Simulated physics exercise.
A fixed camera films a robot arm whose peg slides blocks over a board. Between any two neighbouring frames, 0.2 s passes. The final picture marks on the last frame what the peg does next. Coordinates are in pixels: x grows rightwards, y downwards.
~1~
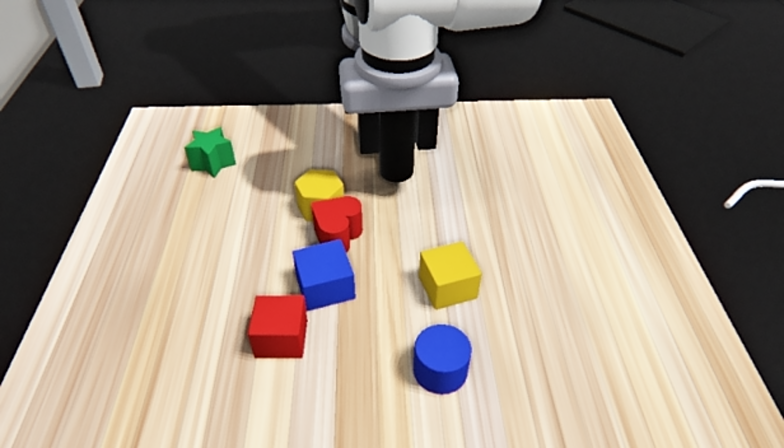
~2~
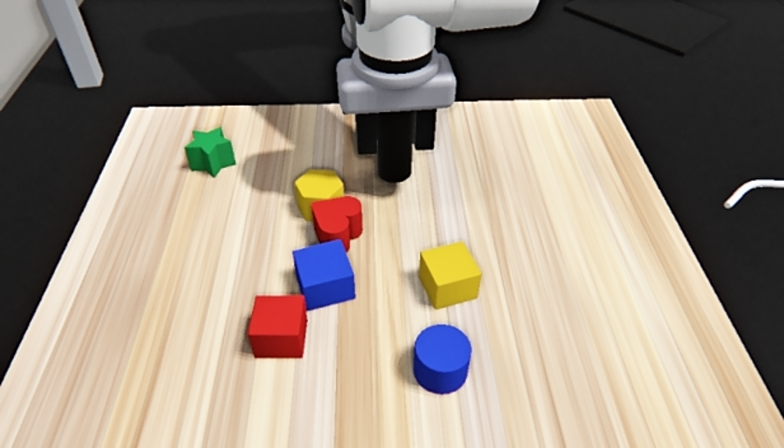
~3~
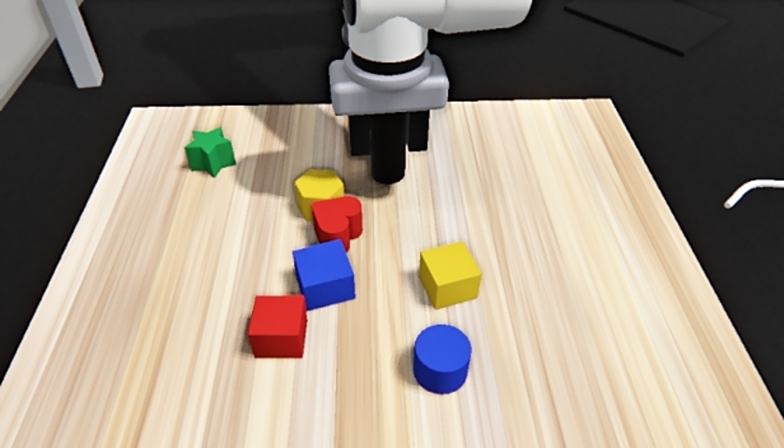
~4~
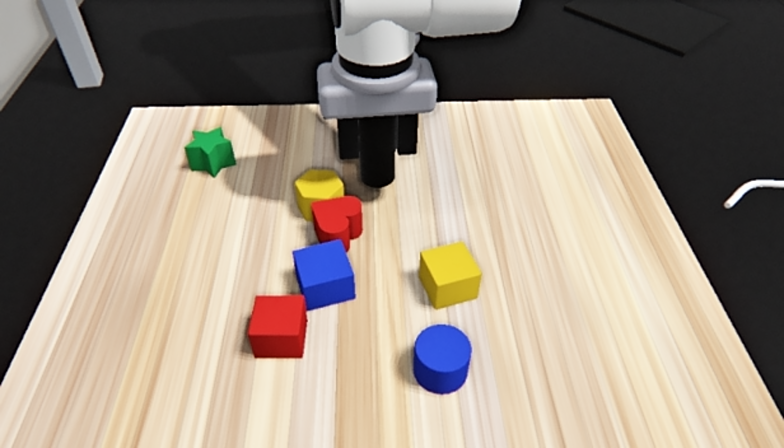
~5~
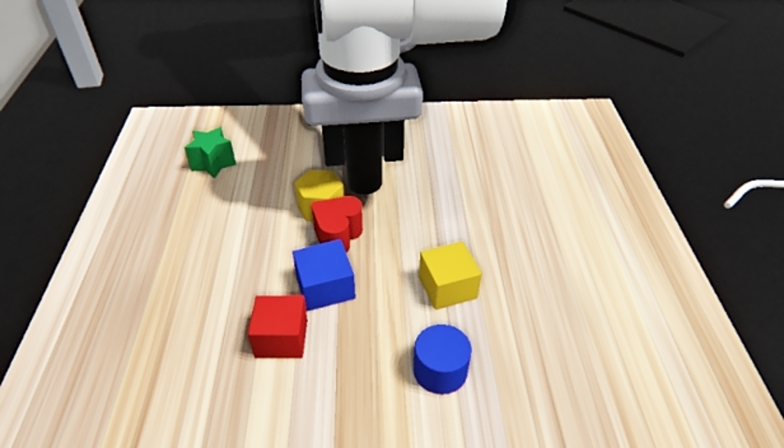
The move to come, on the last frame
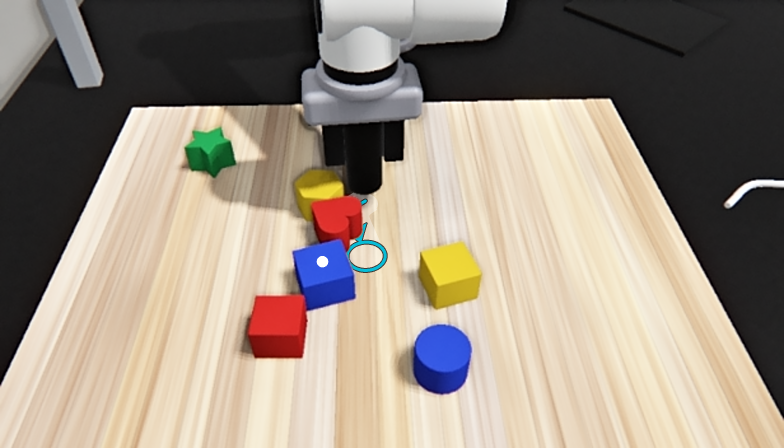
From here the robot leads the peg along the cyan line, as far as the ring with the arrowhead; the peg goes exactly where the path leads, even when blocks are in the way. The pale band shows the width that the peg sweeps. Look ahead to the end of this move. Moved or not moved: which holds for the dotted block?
Displaced, by a centimetre or more.
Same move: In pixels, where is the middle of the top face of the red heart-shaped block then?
The red heart-shaped block ends near (323, 240).
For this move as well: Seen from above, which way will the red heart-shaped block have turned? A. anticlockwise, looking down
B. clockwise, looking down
It's B.
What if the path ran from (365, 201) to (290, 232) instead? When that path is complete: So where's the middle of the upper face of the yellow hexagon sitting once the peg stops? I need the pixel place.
When the path ends, it will be at (258, 189).
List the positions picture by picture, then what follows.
The first frame shows peg tip (397, 172); block tops, yellow hexagon (319, 183); blue square block (323, 262); red heart-shaped block (336, 212); yellow square block (451, 262).
The second frame shows peg (394, 172); blocks unchanged.
The third frame shows peg (388, 174); blocks unchanged.
The fourth frame shows peg (378, 177); blocks unchanged.
The fifth frame shows peg (365, 184); yellow hexagon (319, 183); blue square block (323, 262); red heart-shaped block (336, 212); yellow square block (451, 262).
Path on the board, from (365, 201) via (351, 216) and (358, 236), ending at (366, 256); the dot is on the blue square block.
What follows on the original path. Halfway along, peg (353, 210); yellow hexagon (310, 186), turned 25° clockwise; blue square block (322, 265); red heart-shaped block (326, 226), turned 30° clockwise.
At the end, peg (365, 239); yellow hexagon (310, 186), turned 25° clockwise; blue square block (318, 277), turned 20° clockwise; red heart-shaped block (323, 240), turned 70° clockwise; yellow square block in place.
